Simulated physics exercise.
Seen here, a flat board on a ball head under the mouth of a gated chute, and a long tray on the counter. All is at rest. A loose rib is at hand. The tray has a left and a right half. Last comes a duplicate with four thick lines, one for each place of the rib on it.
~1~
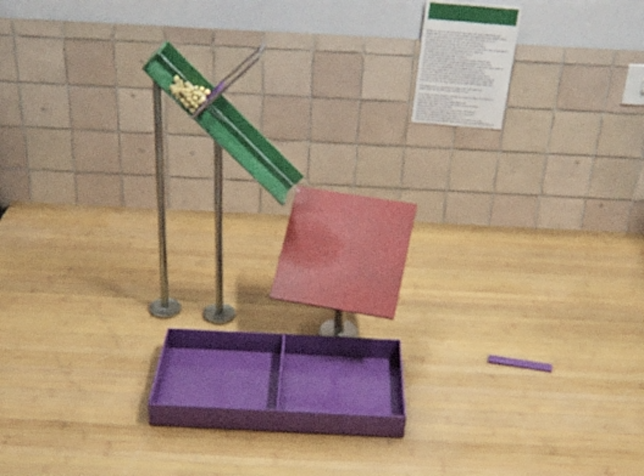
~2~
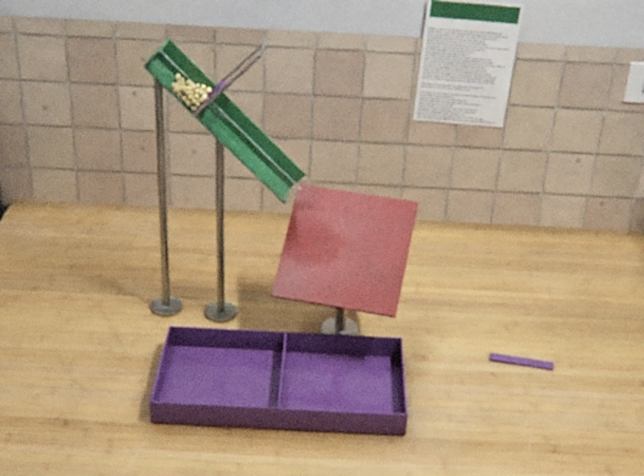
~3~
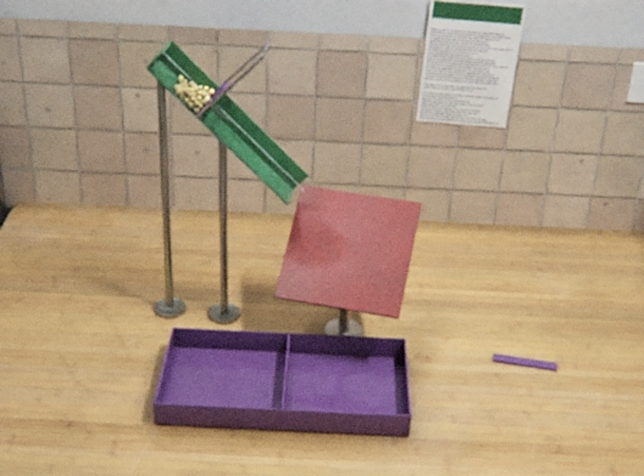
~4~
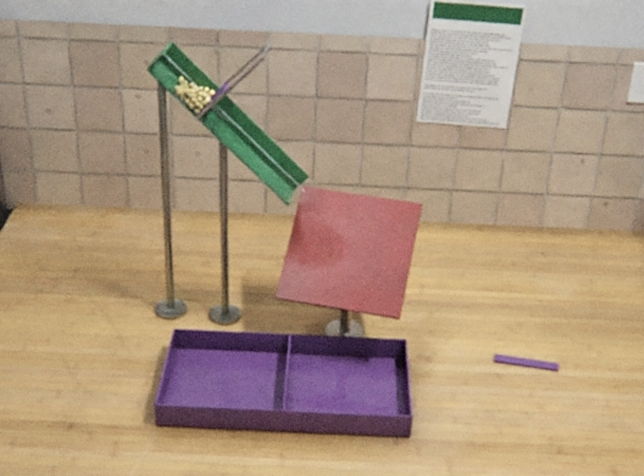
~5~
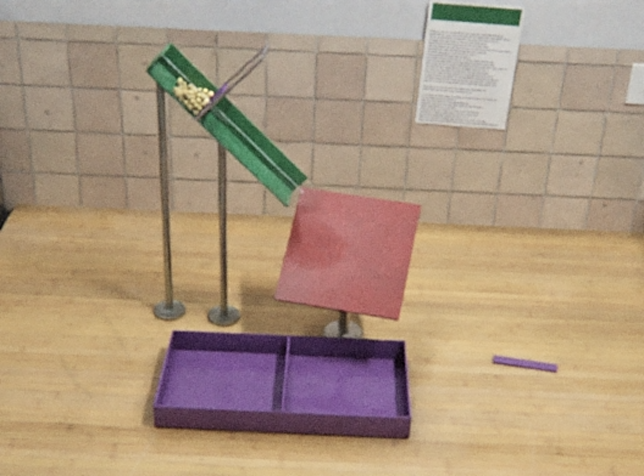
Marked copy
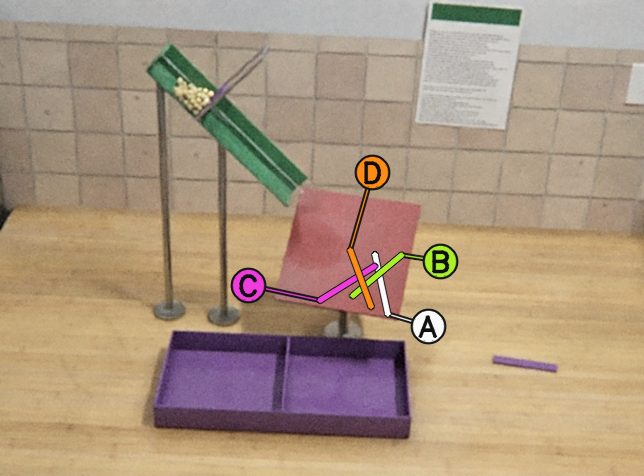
A wooden counter against a tan tiled wall, seen from the front and slightly above, holds a long purple tray with a left and a right half. Behind it a green chute on two metal posts slopes down to the right, pale beans resting behind its gate, toward a tilted red board, with a purple strip at right. Nothing on the counter moves; only the view shifts very slightly.
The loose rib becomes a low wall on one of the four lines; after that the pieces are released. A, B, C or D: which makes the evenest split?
Line C does it best.
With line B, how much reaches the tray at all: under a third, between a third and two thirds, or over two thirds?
It is over two thirds.
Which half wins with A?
The right half.
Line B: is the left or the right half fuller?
The right half.
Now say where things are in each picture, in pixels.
Load behind the gate (190, 96), soya beans; lip of the chute (286, 198), sloping fairly steeply, in the first picture.
Middle of the board (346, 248), tilted fairly steeply; middle of its low edge (332, 306); of its high edge (358, 193), in the second picture.
Front corners of the tray (154, 403) and (411, 415); front end of its middle wall (282, 409); gate still shut (222, 90), in the third picture.
Middle of the load (195, 96); lip (291, 198), in the fourth picture.
Middle of the load (194, 98); lip (290, 199), in the fifth picture.
On the marked copy, line A from (374, 254) to (387, 314); line B from (401, 255) to (352, 295); line C from (374, 266) to (319, 300); line D from (350, 250) to (371, 306).
With A, of what is caught, about a tenth in the left half, almost all in the right.
With B, of what is caught, about a tenth in the left half, almost all in the right.
With C, of what is caught, roughly half in the left half, roughly half in the right.
With D, of what is caught, about a tenth in the left half, almost all in the right.
